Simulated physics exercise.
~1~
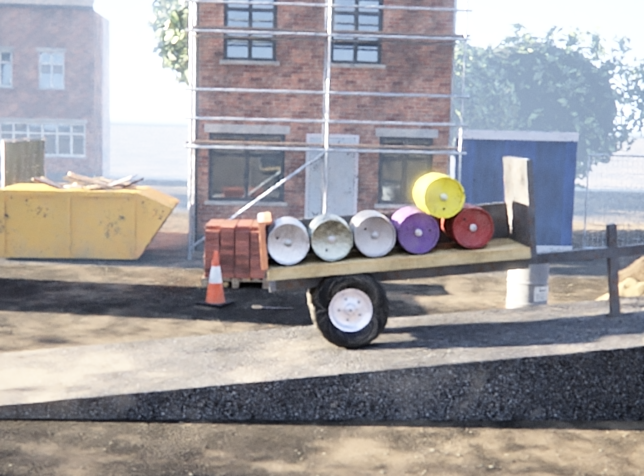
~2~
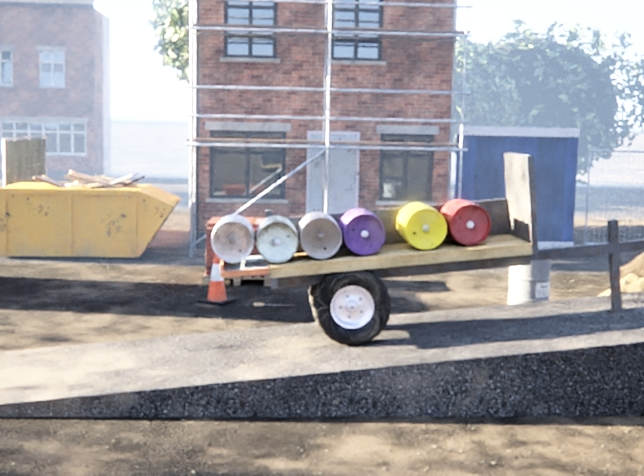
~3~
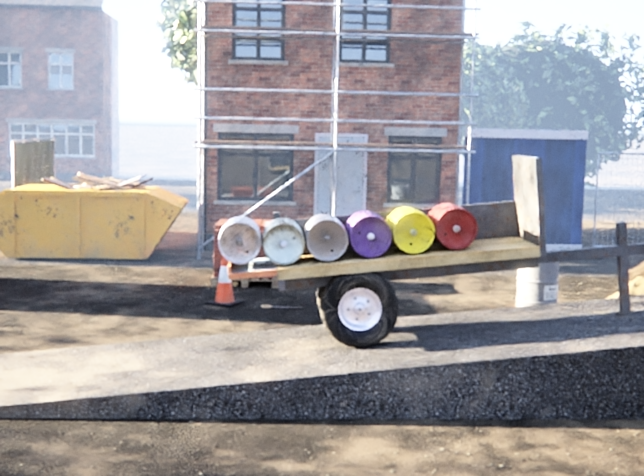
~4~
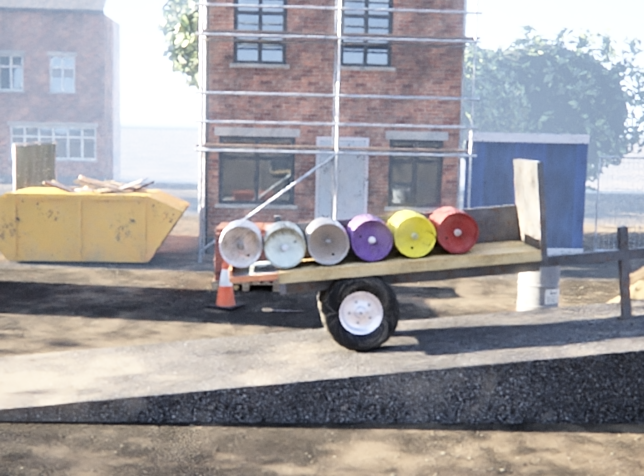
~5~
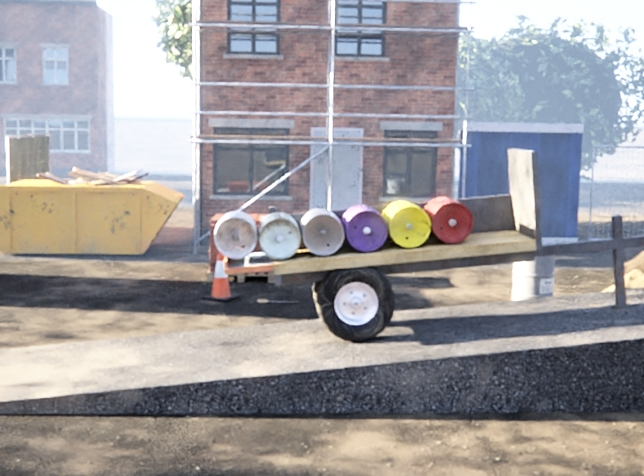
The clip opens on a flat trailer parked on sloping ground before a scaffolded brick building, with a yellow skip to the left. Three pale drums, a purple one and a red one lie in a row on the bed, and a yellow drum rests on top between the purple and red. The tailgate at the left end drops, and the row rolls left while the yellow drum sinks into the gap. The red drum then rolls a little left, closing up against the yellow. All six drums end still, side by side on the bed, with none fallen off.
